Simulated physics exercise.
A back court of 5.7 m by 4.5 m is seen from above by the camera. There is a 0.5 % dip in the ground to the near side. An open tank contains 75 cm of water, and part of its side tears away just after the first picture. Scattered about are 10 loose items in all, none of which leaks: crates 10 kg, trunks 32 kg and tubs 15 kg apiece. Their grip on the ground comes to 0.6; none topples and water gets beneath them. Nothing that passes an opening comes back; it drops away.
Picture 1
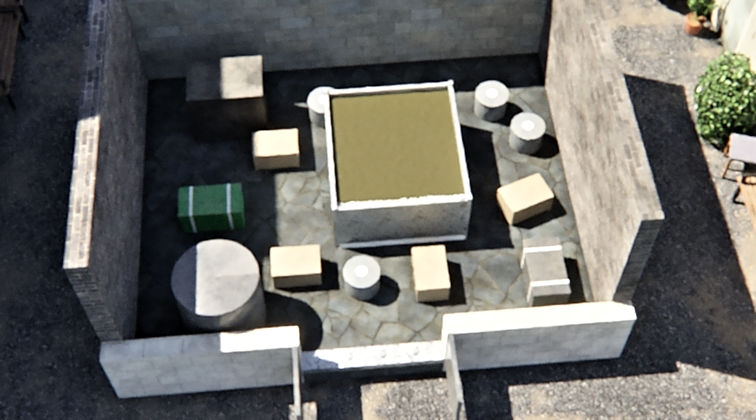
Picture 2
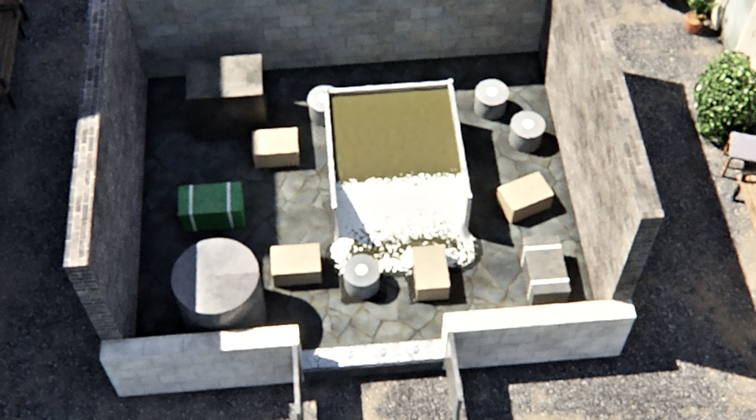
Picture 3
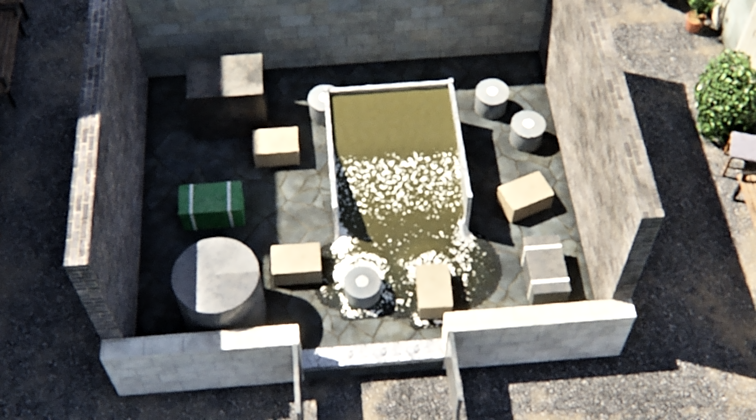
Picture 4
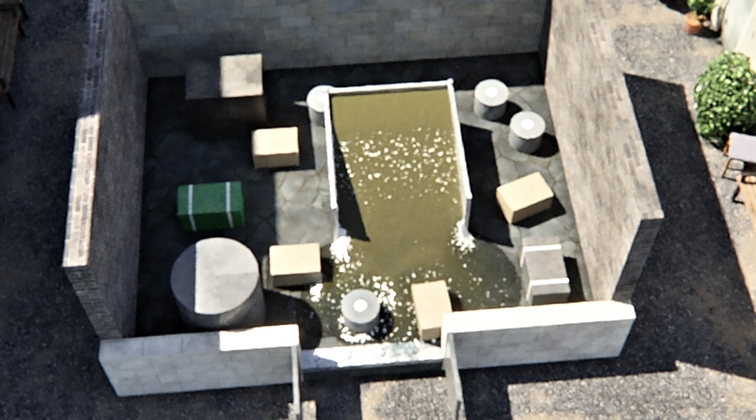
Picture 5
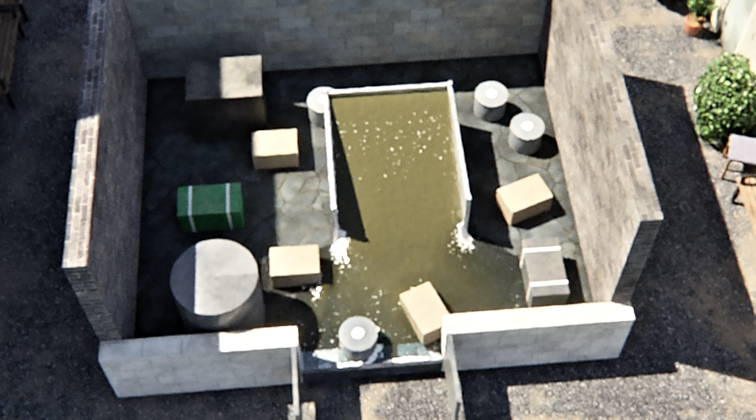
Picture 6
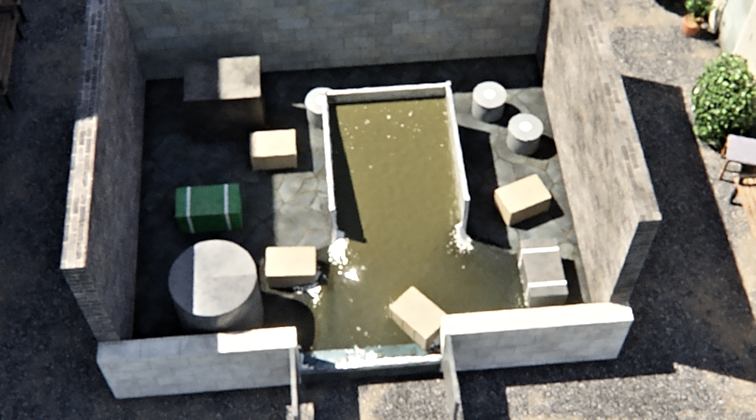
The clip opens on a walled court seen from above, with boxes and tubs around a tank of murky water. The tank's near side gives way and foaming water spreads toward the wall gap. A small tub slides into the gap and out of sight, while a tan box turns and shifts left.
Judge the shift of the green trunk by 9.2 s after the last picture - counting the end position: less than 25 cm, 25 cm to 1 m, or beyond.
Well, as for the green trunk, it keeps to its starting spot.
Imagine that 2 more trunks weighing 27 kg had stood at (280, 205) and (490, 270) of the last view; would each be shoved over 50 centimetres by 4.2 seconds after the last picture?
Order kept: Falls short, exceeds it.
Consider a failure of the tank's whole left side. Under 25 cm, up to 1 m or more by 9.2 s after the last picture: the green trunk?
I'd say the green trunk gets swept off.
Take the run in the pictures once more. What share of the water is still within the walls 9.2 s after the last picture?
Roughly 36 percent.
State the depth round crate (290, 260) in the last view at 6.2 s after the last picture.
Roughly 2 cm.
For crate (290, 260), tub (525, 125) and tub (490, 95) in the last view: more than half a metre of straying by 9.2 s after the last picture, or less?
Beyond the limit, then beyond the limit, then beyond the limit.
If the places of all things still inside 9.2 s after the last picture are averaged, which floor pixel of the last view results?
Close to (355, 133).
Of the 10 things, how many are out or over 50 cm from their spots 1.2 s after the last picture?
3.
Then, 1.2 s after the last picture the green trunk is near (207, 200), 0.0 m from its start, aground; 2 of 10 are out; 0 afloat.
Then, 3.8 s after the last picture the green trunk is near (207, 200), 0.0 m from its start, aground; 2 of 10 are out; 1 afloat.
Then, 6.2 s after the last picture the green trunk is near (207, 200), 0.0 m from its start, aground; 2 of 10 are out; 2 afloat.
Then, 9.2 s after the last picture the green trunk is near (207, 200), 0.0 m from its start, aground; 2 of 10 are out; 0 afloat.
